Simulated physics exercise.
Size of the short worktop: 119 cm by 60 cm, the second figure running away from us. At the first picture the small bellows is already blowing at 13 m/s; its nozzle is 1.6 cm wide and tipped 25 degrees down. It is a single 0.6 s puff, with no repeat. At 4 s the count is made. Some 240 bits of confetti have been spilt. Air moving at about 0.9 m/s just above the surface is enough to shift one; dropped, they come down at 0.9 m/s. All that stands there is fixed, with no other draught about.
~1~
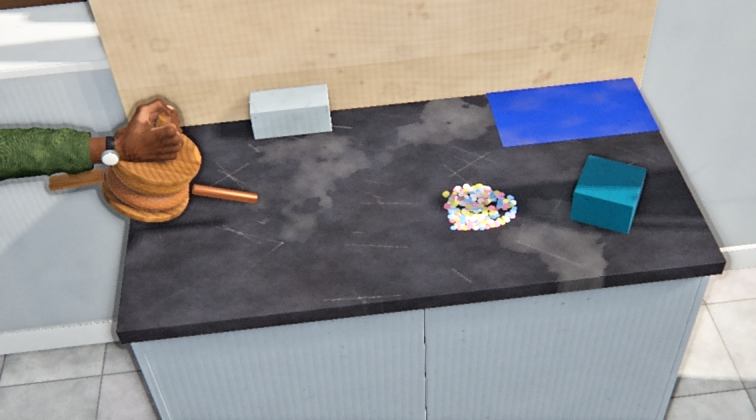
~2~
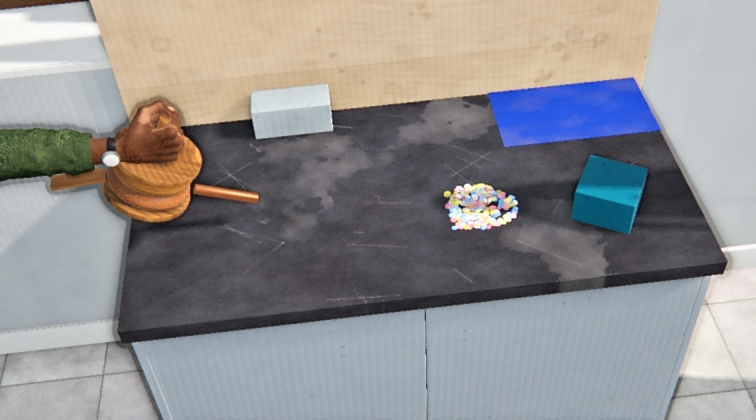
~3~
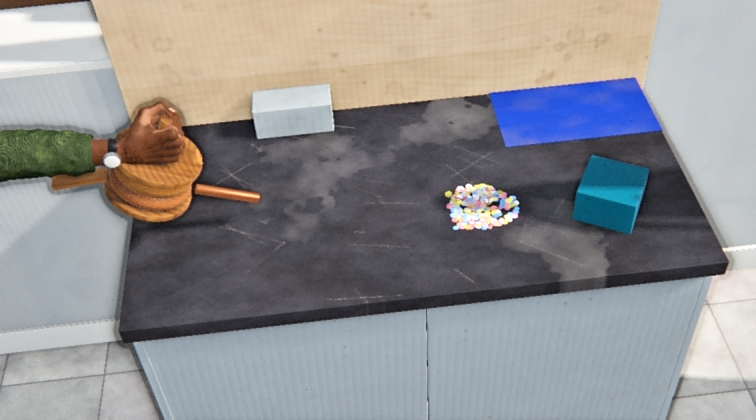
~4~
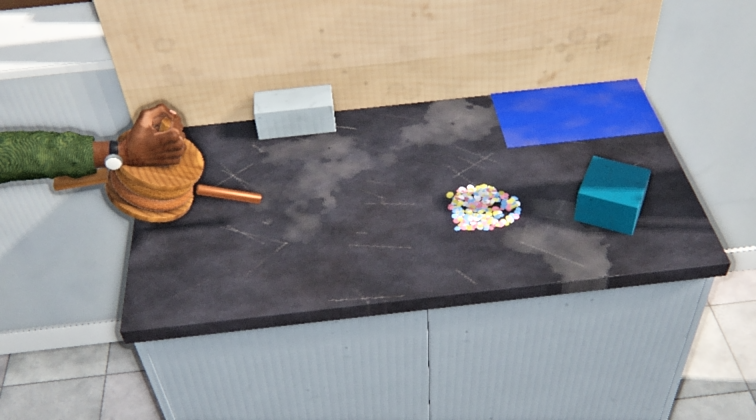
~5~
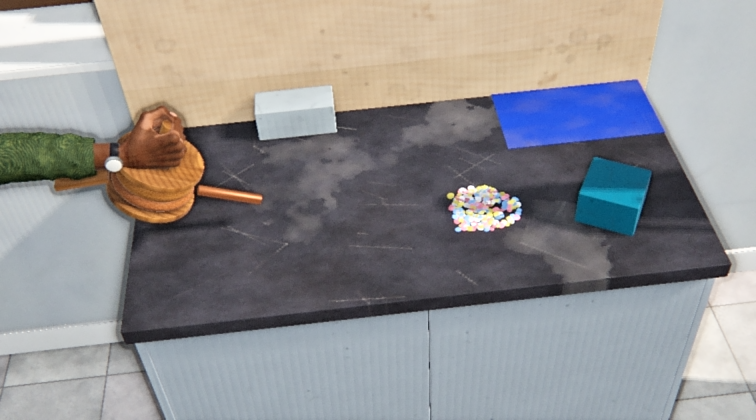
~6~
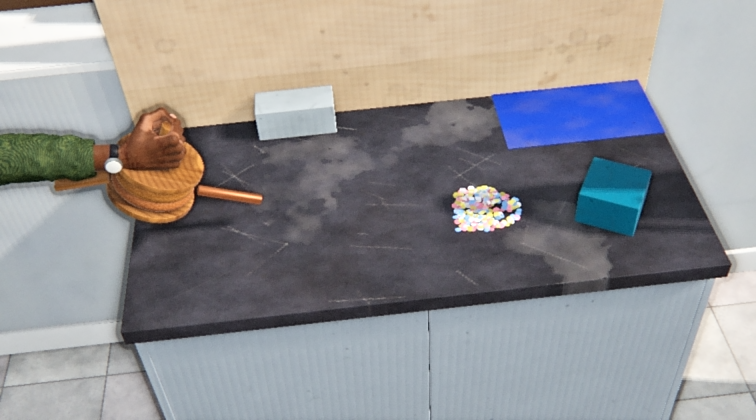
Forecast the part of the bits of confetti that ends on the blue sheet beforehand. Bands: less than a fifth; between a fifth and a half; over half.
Not even a fifth.
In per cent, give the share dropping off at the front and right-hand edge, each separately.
Roughly 0 per cent at the front edge and 20 per cent at the right-hand edge.
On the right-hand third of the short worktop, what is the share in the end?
I'd put it at about 80 percent.
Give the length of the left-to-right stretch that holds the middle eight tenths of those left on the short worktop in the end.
10 cm, give or take.
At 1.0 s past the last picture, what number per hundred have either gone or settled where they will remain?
Roughly 70 per cent of them.
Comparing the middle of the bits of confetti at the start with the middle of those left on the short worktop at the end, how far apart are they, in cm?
About 20 centimetres.
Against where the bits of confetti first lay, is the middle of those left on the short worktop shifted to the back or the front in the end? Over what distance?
It ends ahead of its start, some 5 cm.
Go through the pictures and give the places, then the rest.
In the first frame, the middle of the bits of confetti is near (475, 207), none has stirred yet and the mouth of the small bellows is at (256, 199).
In the second frame, the middle of the bits of confetti is near (476, 207), none has stirred yet and the blue sheet is centred on (572, 111).
In the third frame, the middle of the bits of confetti is near (477, 207), none has stirred yet, the top of a block is at (613, 180) and the top of a block is at (291, 98).
In the fourth frame, the middle of the bits of confetti is near (479, 207) and none has stirred yet.
In the fifth frame, the middle of the bits of confetti is near (480, 208) and none has stirred yet.
In the sixth frame, the middle of the bits of confetti is near (480, 208) and none has stirred yet.
Then, 0.6 s after the last picture the count stands so, 0 % are on the blue sheet; the middle of those left on the top is near (585, 207).
Then, 1.0 s after the last picture the count stands so, 0 % are on the blue sheet; the middle of those left on the top is near (587, 210).
Then, 2.0 s after the last picture the count stands so, 0 % are on the blue sheet; the middle of those left on the top is near (587, 210).
Then, 3.8 s after the last picture, at the end, 0 % are on the blue sheet; the middle of those left on the top is near (587, 210).
